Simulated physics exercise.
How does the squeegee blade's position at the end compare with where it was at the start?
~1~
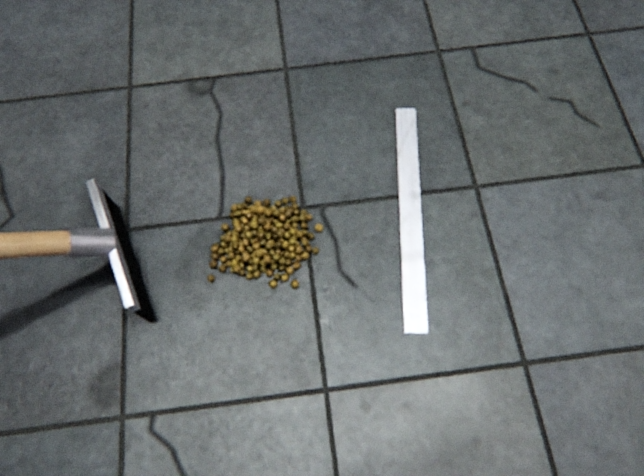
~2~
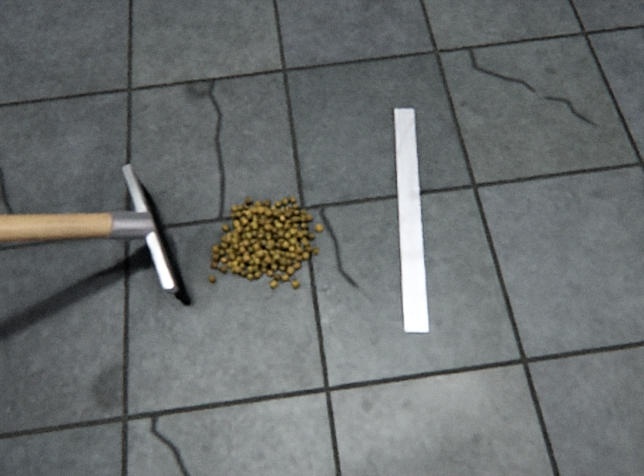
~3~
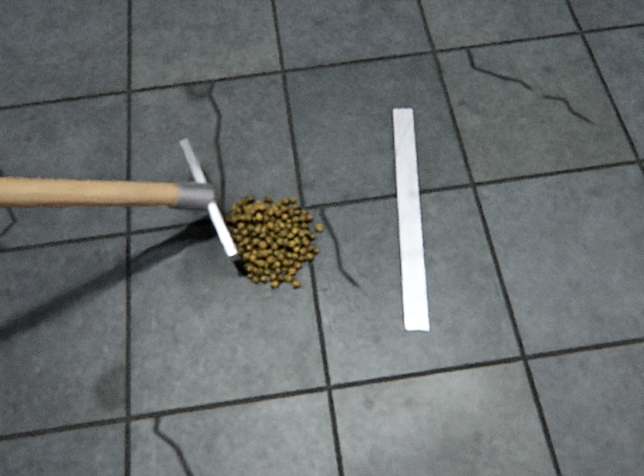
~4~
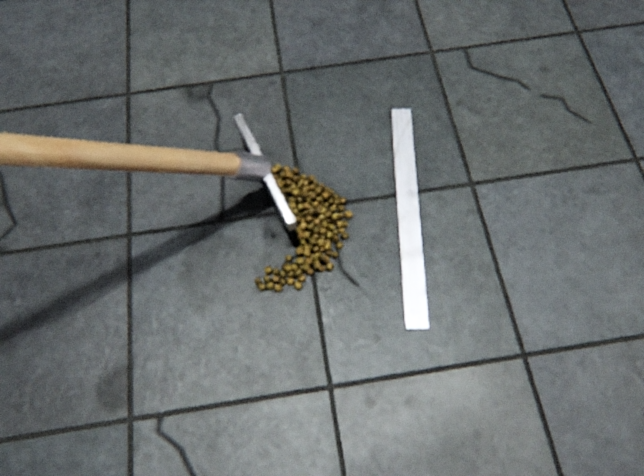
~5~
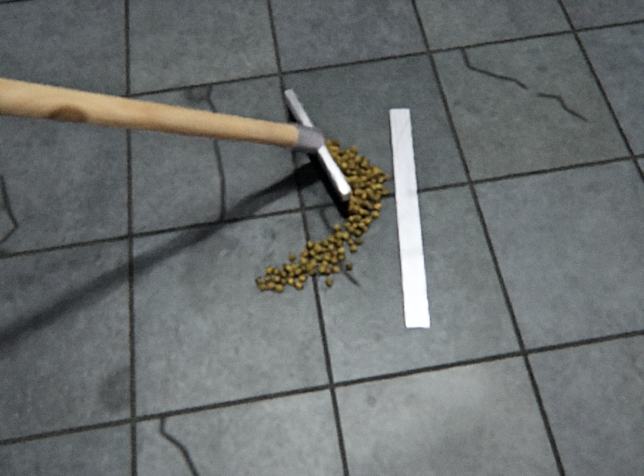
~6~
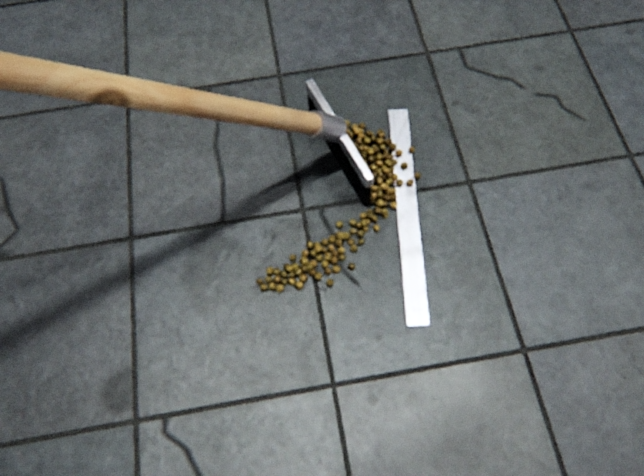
It started on the left side of the floor, to the left of the pile, and ended farther right and higher up, close to the upper part of the white strip.
